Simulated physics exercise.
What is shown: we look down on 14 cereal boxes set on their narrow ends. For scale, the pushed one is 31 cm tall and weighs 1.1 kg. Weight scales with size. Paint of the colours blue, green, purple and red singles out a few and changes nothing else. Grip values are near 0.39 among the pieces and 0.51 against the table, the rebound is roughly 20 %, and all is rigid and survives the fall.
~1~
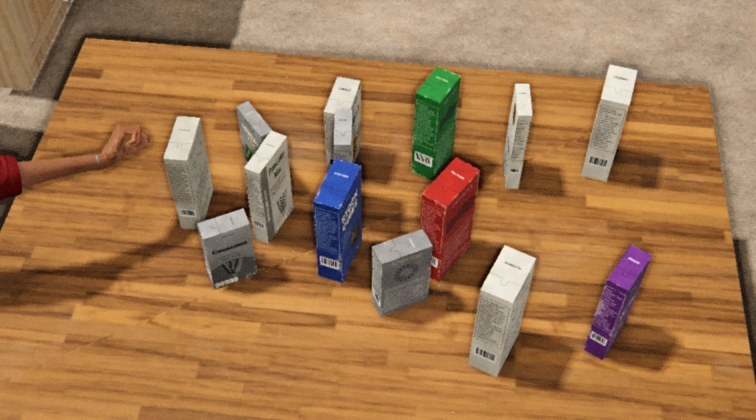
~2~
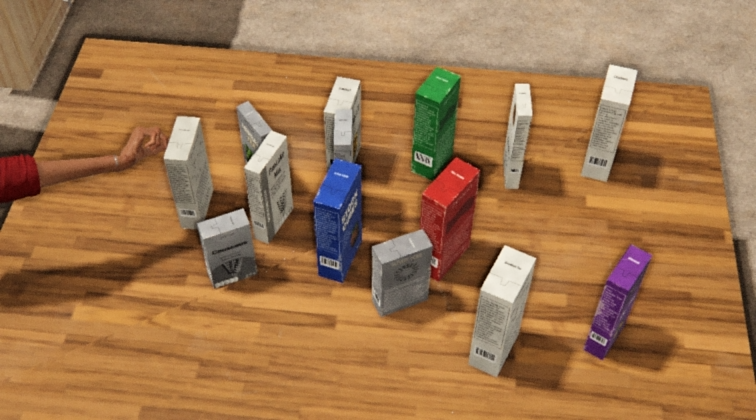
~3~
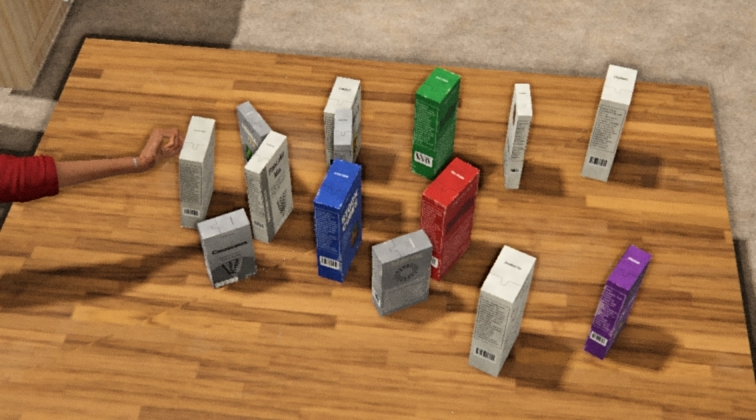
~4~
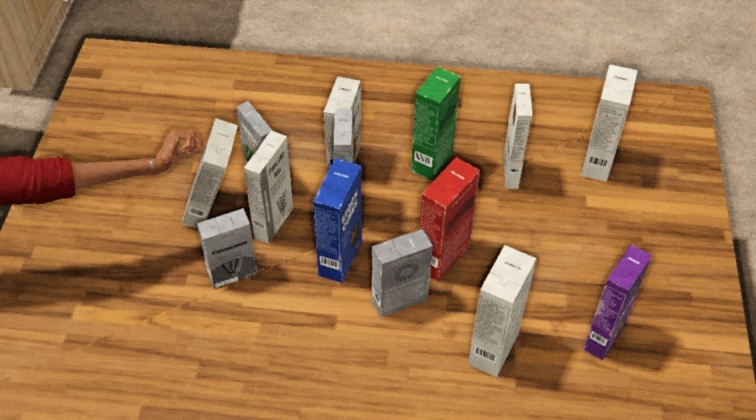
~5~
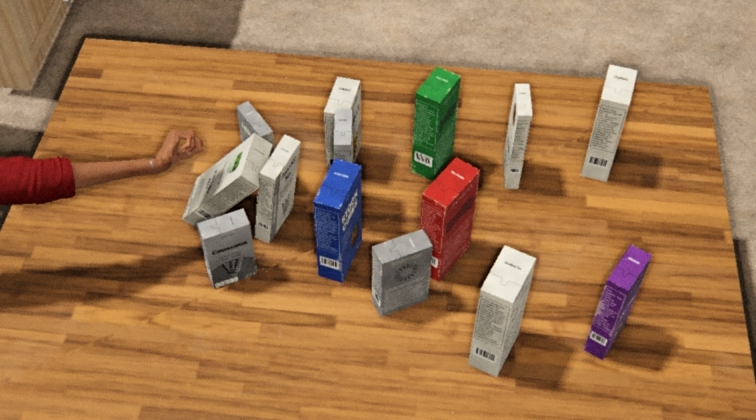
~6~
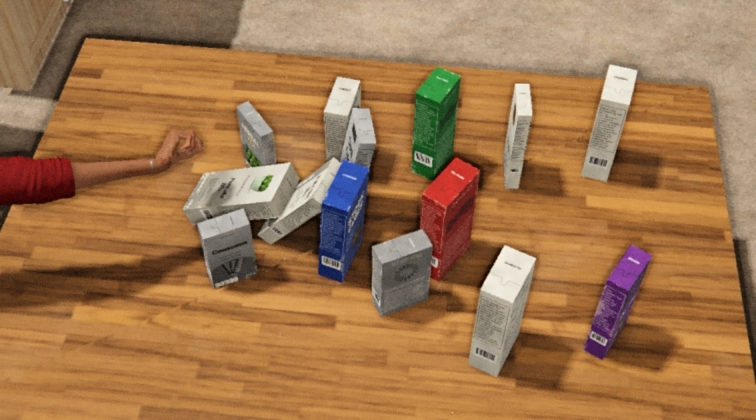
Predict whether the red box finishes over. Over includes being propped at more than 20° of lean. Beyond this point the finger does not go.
Prediction: It does.
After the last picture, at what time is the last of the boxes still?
That happens at roughly 1.5 seconds.
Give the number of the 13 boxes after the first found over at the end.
The count is 5.
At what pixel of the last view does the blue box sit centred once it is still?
Check around (405, 260) in the last image.
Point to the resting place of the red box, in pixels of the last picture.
I'd put it somewhere near (521, 276).
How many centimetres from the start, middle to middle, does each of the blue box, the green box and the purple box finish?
Distances in cm - blue: 20; green: 0; purple: 0.
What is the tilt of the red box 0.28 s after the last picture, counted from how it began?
It sits at about 0 degrees.
Then, 0.12 s later than the last frame, 2 of the 13 other boxes over; red box unmoved; blue box tilted 16°.
Then, 0.28 s later than the last frame, 3 of the 13 other boxes over; red box unmoved; blue box tilted 36°.
Then, 0.48 s later than the last frame, 5 of the 13 other boxes over; red box tilted 26°; blue box tilted 58°.
Then, 0.64 s later than the last frame, 5 of the 13 other boxes over; red box lying flat; blue box tilted 74°.
When it is over, 5 of the 13 other boxes over; red box lying flat; blue box tilted 74°; green box unmoved. Eight left standing. In pixels of the last frame, middles, red box near (521, 276), blue box near (405, 260).
